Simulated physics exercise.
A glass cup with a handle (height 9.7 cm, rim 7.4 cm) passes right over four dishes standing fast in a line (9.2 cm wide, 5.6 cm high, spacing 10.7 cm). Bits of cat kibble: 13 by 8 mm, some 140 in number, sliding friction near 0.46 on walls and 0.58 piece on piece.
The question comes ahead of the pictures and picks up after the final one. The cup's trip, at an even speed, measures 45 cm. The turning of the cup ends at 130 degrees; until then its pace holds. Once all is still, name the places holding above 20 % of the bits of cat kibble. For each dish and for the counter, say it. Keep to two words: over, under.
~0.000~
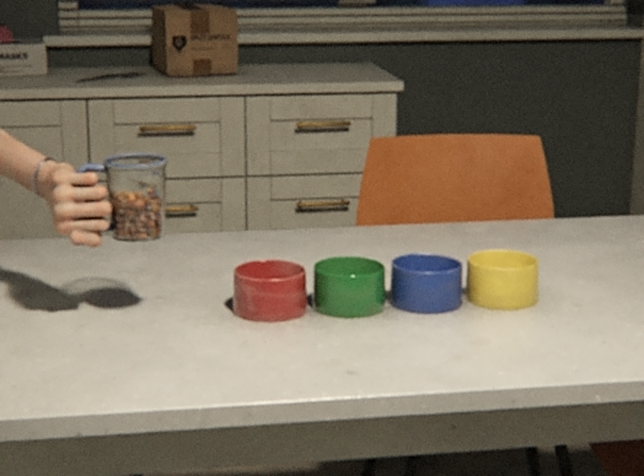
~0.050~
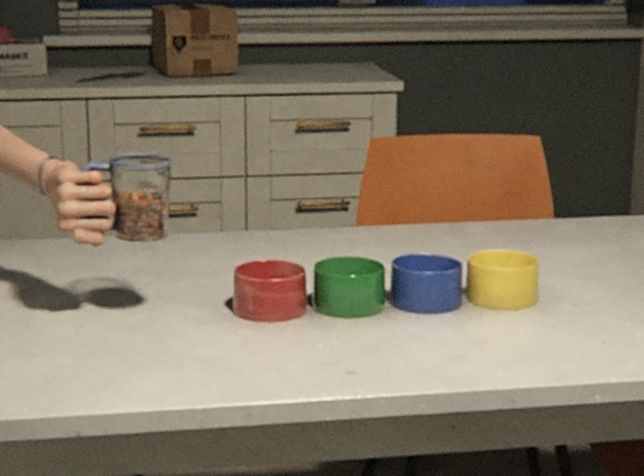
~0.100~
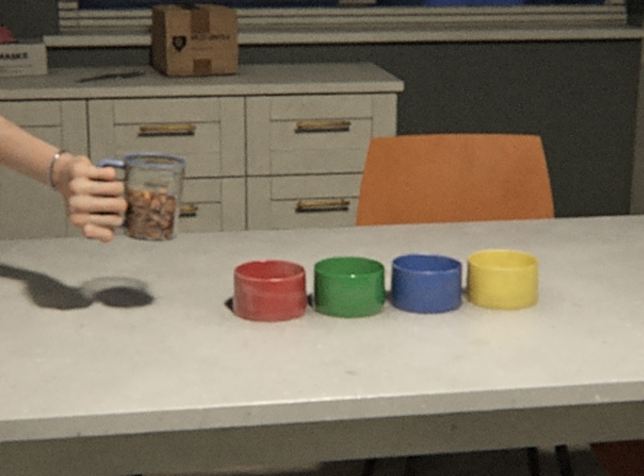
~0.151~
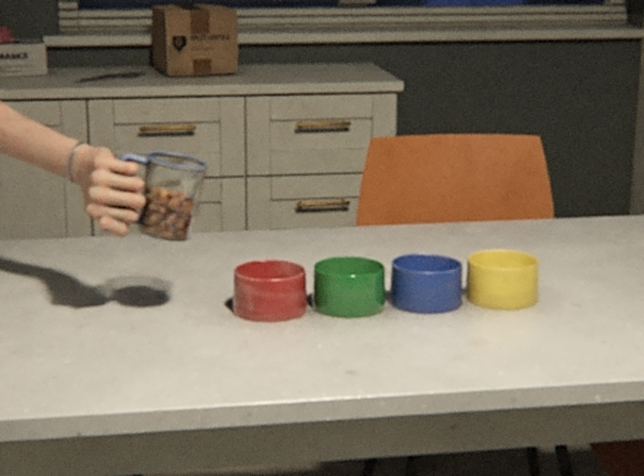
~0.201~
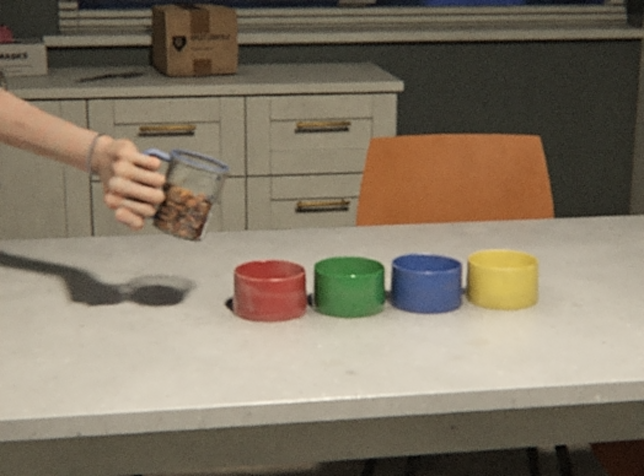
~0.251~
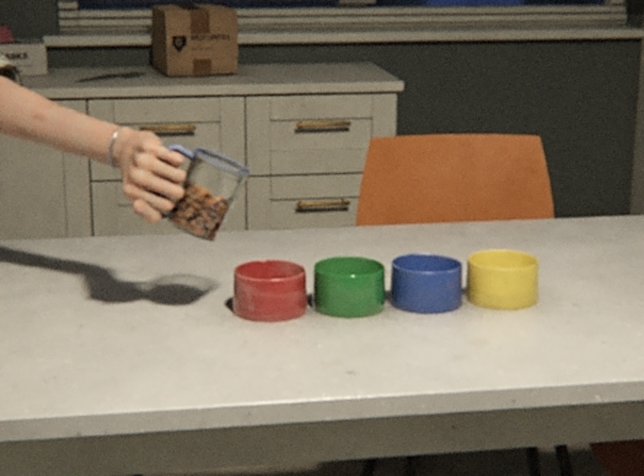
In order: Red: A fifth or less; blue: A fifth or less; green: A fifth or less; yellow: More than a fifth; counter: A fifth or less.
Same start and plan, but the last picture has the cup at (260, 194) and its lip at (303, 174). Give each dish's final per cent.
Final shares - red 0 %, blue 0 %, green 0 %, yellow 60 %.
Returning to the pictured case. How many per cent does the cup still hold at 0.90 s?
Some 95 per cent of the load.
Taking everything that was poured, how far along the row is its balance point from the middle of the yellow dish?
2 cm to the right.
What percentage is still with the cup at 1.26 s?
About 0 percent of the load.
Then, at 0.64 s, tilt 76 degrees; cup holds 100 %.
After 0.90 s, tilt 110 degrees; cup holds 95 %.
Then, at 1.26 s, tilt 130 degrees; cup holds 0 %, yellow 90 %.
At rest (1.8 s), red 0 %, blue 0 %, green 0 %, yellow 90 %, counter 10 %.
